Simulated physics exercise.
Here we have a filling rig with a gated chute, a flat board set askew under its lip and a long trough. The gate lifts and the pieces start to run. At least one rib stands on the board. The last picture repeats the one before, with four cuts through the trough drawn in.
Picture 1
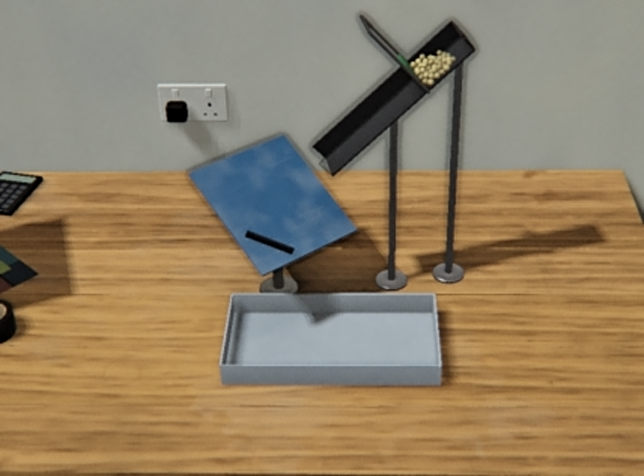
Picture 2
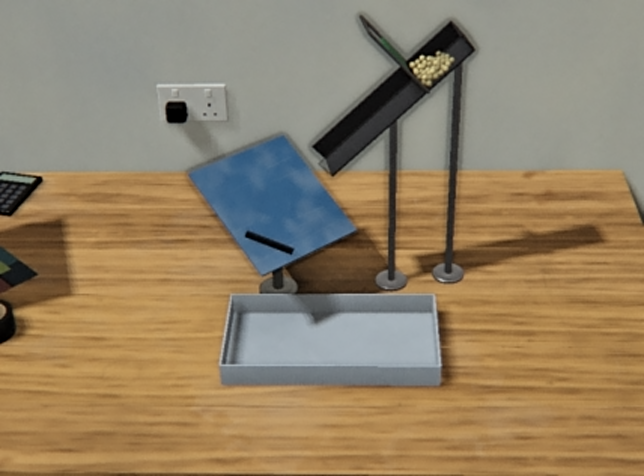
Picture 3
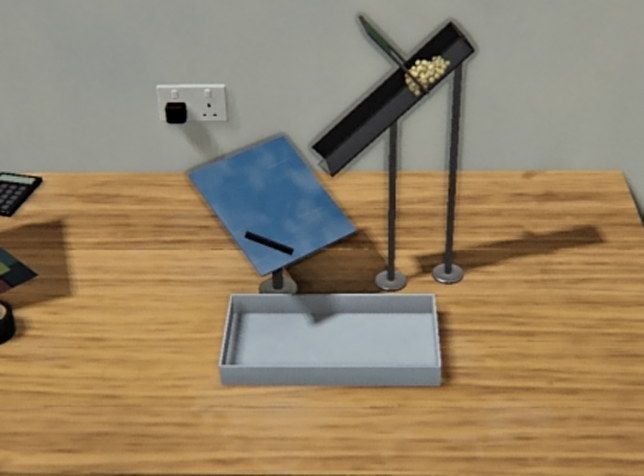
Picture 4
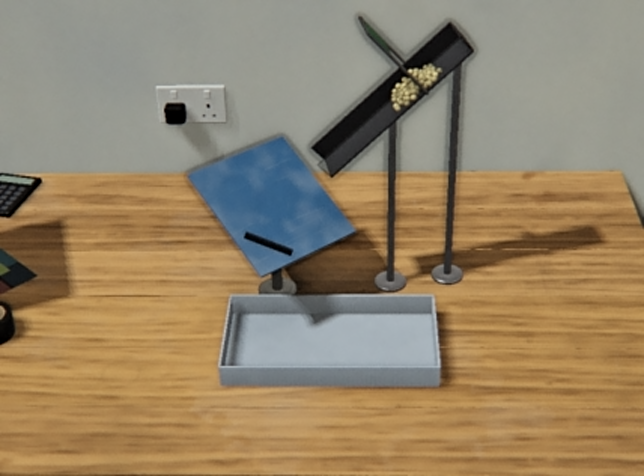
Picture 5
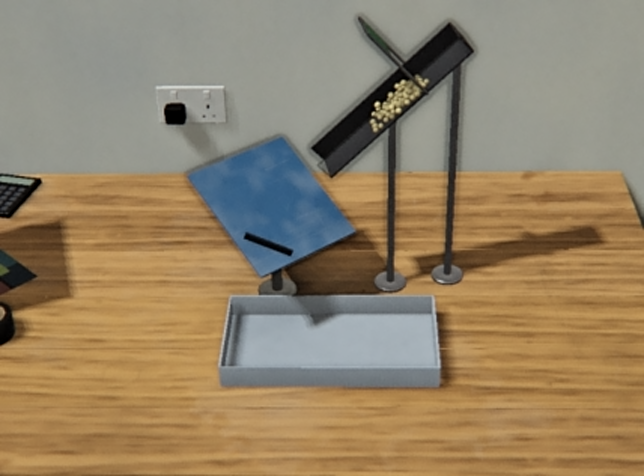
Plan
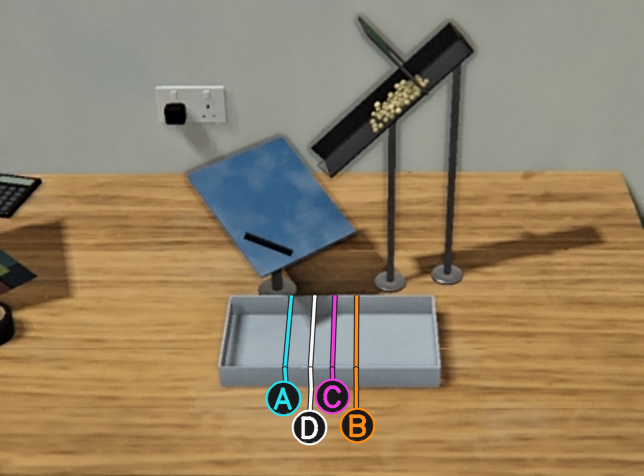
A cluster of pale beans began sliding down a dark, slanted chute after its gate lifted, spreading out as it moved left, above a tilted blue board with a black rib and an empty grey trough.
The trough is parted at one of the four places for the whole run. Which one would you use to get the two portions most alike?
I would pick line C.
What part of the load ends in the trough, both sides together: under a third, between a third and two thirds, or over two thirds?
About that: Over two thirds.
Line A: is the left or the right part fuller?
Right.
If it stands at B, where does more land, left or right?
More lands on the left.
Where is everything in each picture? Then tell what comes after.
In the first frame, load behind the gate near (429, 68), soya beans; lip of the chute near (329, 168), sloping fairly steeply.
In the second frame, middle of the board near (274, 202), tilted gently; middle of its low edge near (311, 252); of its high edge near (237, 154).
In the third frame, front corners of the trough near (220, 366) and (440, 366), empty; front of the load near (408, 80).
In the fourth frame, middle of the load near (412, 85); its front near (397, 106), close to a quarter of the way to the lip; rib from (246, 232) to (293, 250).
In the fifth frame, middle of the load near (401, 99); its front near (376, 130), close to half of the way to the lip.
On the marked copy, line A crosses the front rim at (285, 367); line B crosses the front rim at (356, 367); line C crosses the front rim at (332, 367); line D crosses the front rim at (310, 367).
With A, of what is caught, only a few on the left of the divider, all but a few on the right.
With B, of what is caught, all but a few on the left of the divider, a small share on the right.
With C, of what is caught, close to half on the left of the divider, close to half on the right.
With D, of what is caught, a small share on the left of the divider, all but a few on the right.
